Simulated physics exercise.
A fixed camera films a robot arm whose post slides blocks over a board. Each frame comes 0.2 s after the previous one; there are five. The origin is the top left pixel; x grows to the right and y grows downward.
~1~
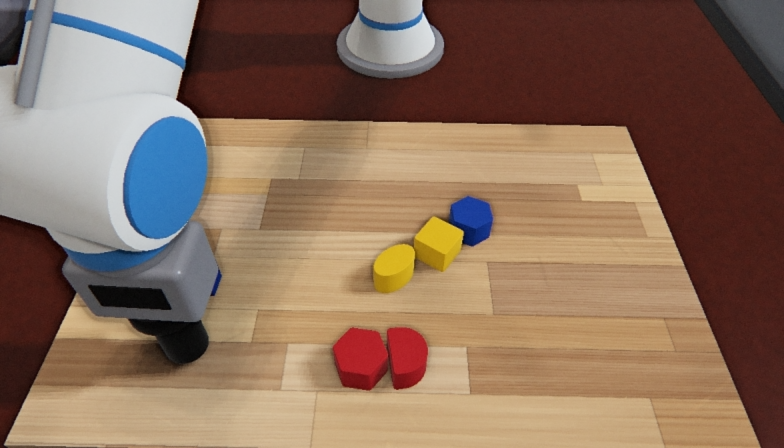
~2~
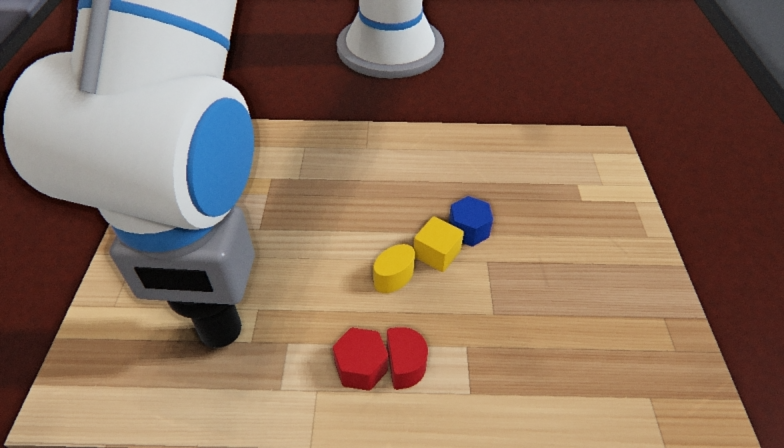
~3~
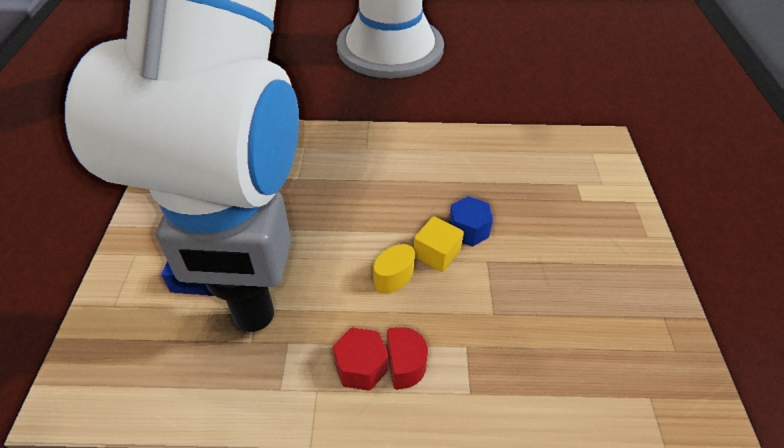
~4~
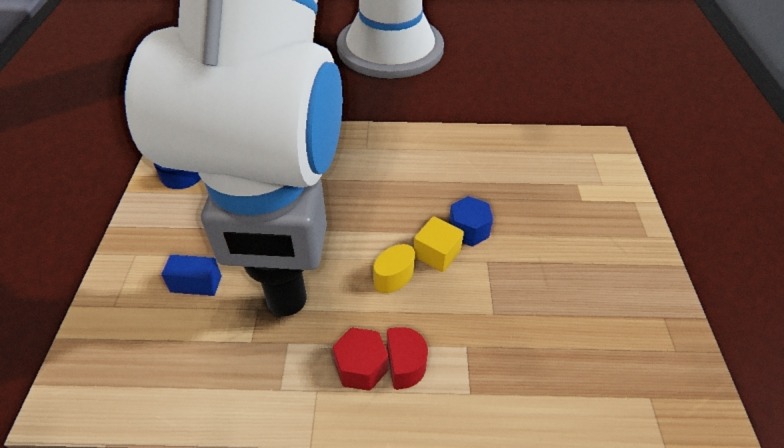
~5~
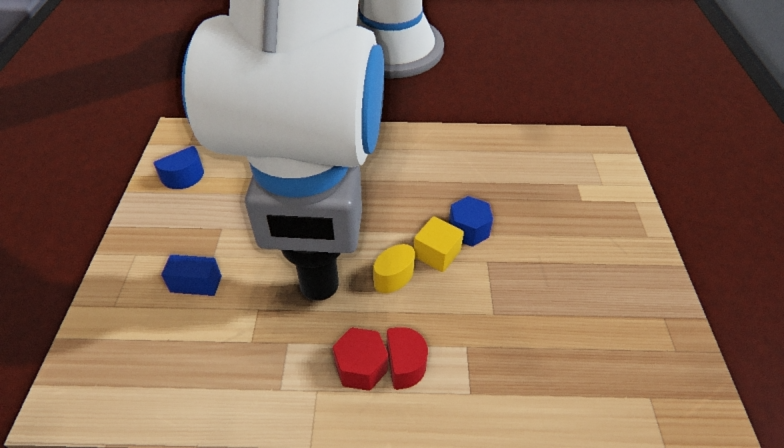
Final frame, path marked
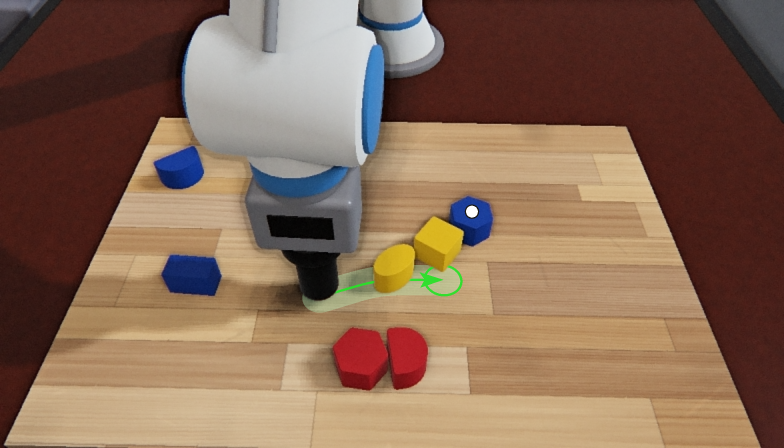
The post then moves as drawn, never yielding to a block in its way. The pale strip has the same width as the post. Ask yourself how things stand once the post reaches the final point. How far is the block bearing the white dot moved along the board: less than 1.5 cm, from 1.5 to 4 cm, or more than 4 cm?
Displaced 1.5 to 4 cm.
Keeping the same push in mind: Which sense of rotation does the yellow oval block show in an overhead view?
I'd predict that, seen from above, the yellow oval block rotates counter-clockwise.
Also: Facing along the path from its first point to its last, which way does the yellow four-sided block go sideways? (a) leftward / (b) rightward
a: Leftward.
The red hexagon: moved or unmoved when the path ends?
Right where it was.
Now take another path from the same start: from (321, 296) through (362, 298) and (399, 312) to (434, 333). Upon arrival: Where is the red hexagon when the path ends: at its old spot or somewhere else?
That block remains where it is.
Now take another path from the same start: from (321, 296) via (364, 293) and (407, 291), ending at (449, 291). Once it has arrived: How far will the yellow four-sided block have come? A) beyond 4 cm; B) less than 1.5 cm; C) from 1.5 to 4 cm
Choice C: From 1.5 to 4 cm.
The drawn path runs from (321, 296) through (382, 281) to (443, 280); the dot is on the blue hexagon.
What follows on the original path. One third of the way, post at (361, 274); yellow oval block at (401, 257).
Two thirds of the way, post at (403, 270); yellow oval block at (434, 251), turned 55° anticlockwise; yellow four-sided block at (450, 225); blue hexagon at (479, 207).
At the end, post at (444, 270); red hexagon not moved; yellow oval block at (469, 244), turned 100° anticlockwise; yellow four-sided block at (461, 215), turned 15° anticlockwise; blue hexagon at (486, 194).
